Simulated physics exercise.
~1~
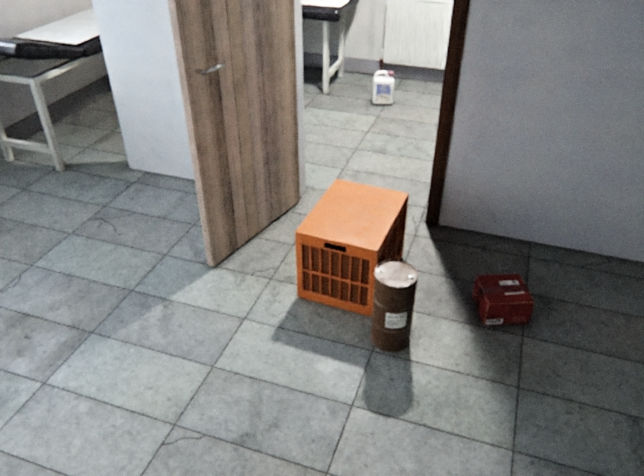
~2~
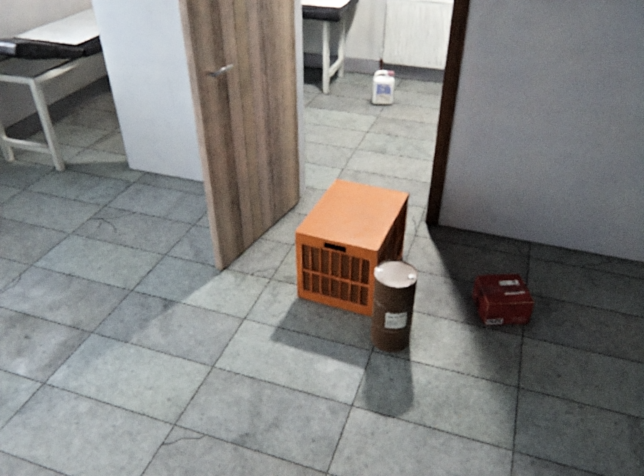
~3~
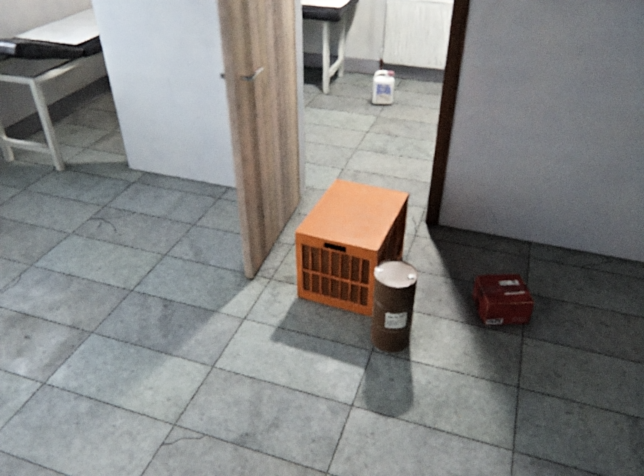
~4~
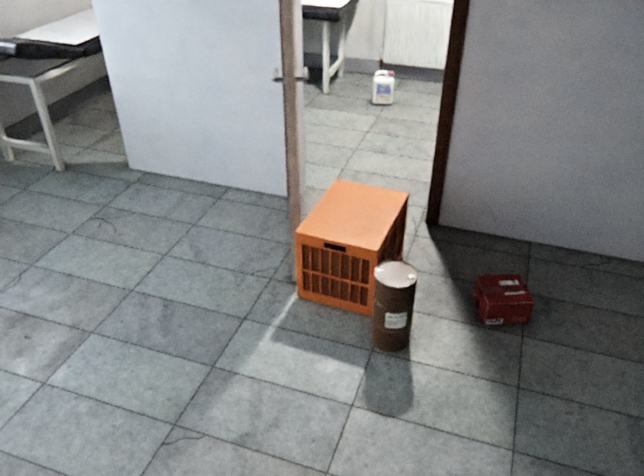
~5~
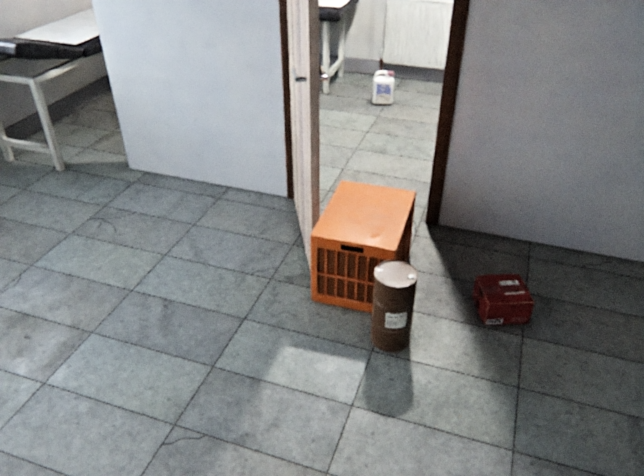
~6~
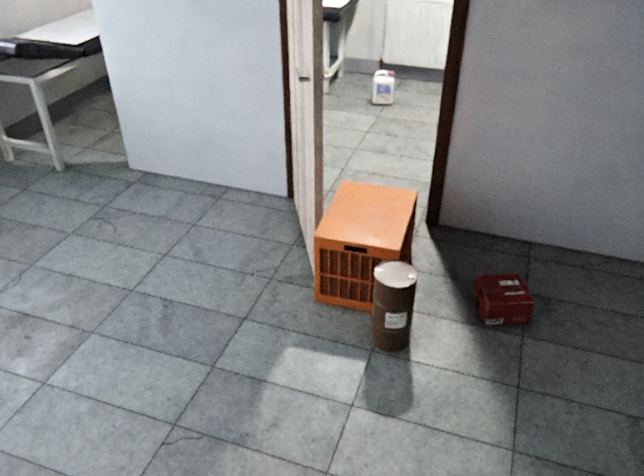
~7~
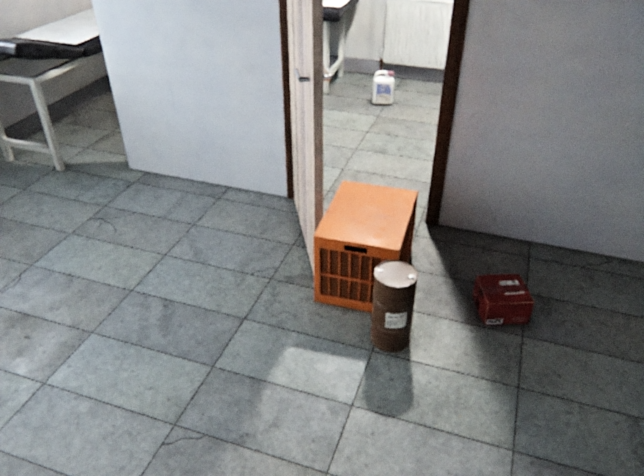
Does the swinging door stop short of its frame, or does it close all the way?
It stops short of its frame. The door comes up against the orange crate, shifts it only slightly to the right, and stays open.
